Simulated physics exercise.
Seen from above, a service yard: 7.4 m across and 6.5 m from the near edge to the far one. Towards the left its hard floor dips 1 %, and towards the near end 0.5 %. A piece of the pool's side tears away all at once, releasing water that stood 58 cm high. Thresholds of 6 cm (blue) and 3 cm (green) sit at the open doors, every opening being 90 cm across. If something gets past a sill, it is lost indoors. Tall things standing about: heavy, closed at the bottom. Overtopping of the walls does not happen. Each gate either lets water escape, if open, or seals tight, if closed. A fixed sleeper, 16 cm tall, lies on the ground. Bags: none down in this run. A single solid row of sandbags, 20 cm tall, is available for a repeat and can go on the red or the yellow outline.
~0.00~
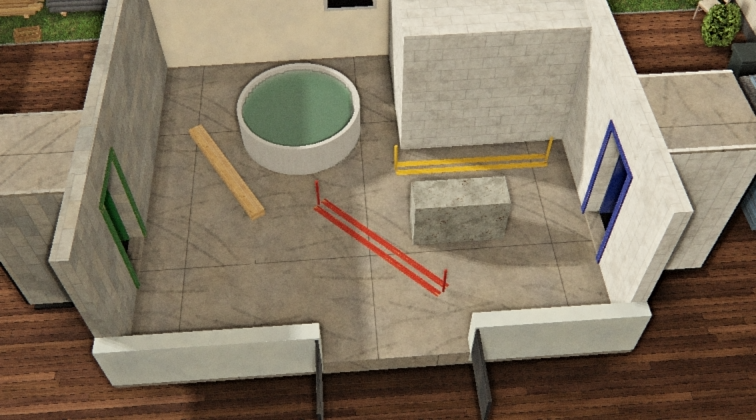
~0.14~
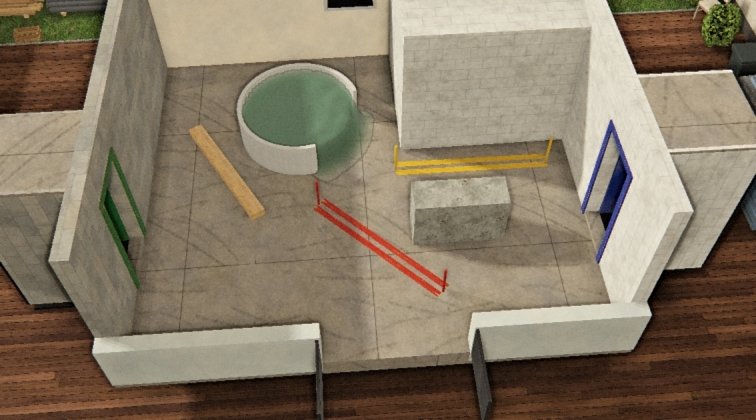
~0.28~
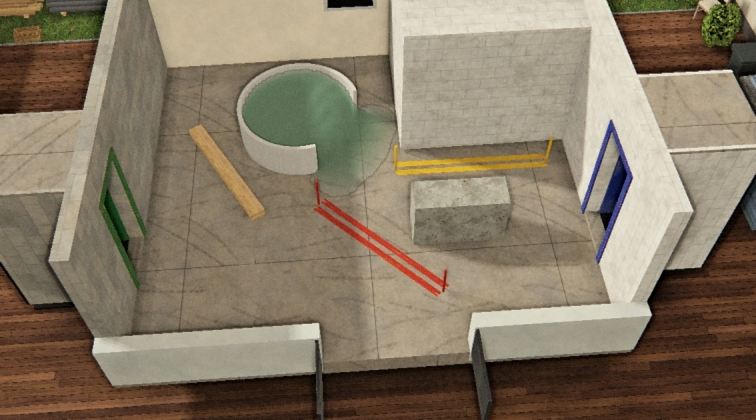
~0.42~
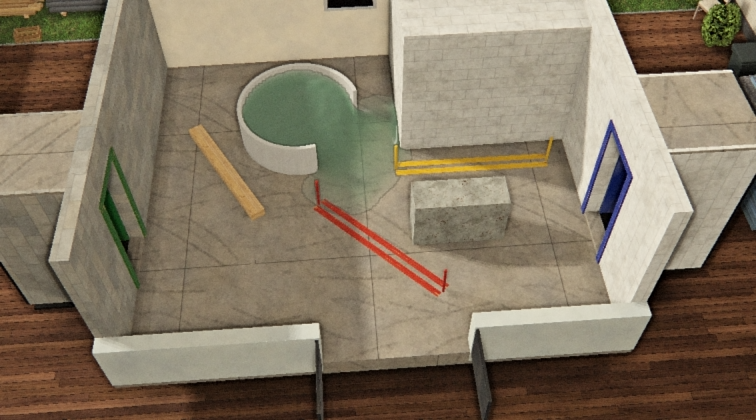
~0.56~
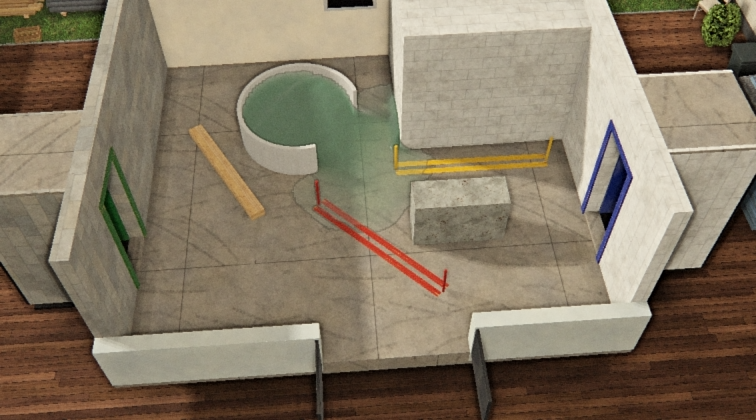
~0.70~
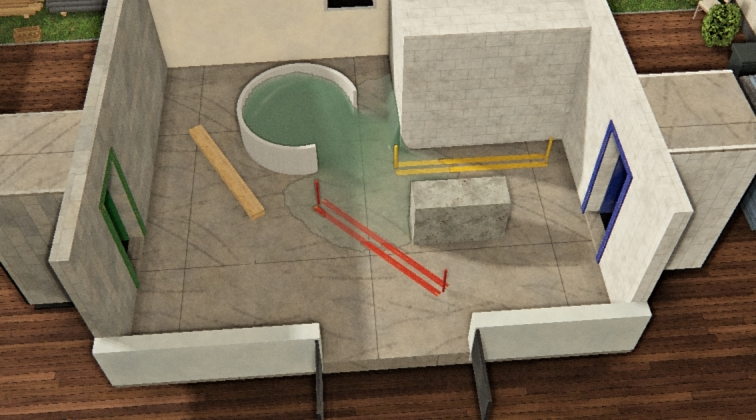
A round pool's side breaks open and green water spreads across the walled yard's floor.
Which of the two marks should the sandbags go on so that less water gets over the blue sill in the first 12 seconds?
They should go on the yellow mark.
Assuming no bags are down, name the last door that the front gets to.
Green.
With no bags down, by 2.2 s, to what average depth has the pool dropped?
Mean depth: About 22 cm.
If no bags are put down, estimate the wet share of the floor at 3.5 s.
Something like 55 percent is wet.
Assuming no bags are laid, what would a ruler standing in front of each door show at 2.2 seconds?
So blue stands at 6 cm, while green stands at 0 cm.
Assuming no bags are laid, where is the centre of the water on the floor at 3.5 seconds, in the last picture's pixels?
I'd put it at around pixel (390, 163).
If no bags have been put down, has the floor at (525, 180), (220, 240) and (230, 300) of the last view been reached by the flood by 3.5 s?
First waterlogged, next untouched, last untouched.
After 1.4 s water covers 30 % of the floor and is deepest (38 cm) near (394, 140) in the run without bags; in at the blue door, 0 L with no bags, 0 L with the row on red, 0 L on yellow.
After 2.2 s water covers 40 % of the floor and is deepest (27 cm) near (414, 217) in the run without bags; in at the blue door, 7 L with no bags, 7 L with the row on red, 0 L on yellow.
After 3.5 s water covers 55 % of the floor and is deepest (22 cm) near (563, 143) in the run without bags; in at the blue door, 33 L with no bags, 36 L with the row on red, 7 L on yellow.
After 7.0 s water covers 85 % of the floor and is deepest (10 cm) near (592, 318) in the run without bags; in at the blue door, 43 L with no bags, 53 L with the row on red, 10 L on yellow.
After 12.0 s water covers 90 % of the floor and is deepest (10 cm) near (128, 362) in the run without bags; in at the blue door, 43 L with no bags, 54 L with the row on red, 10 L on yellow.
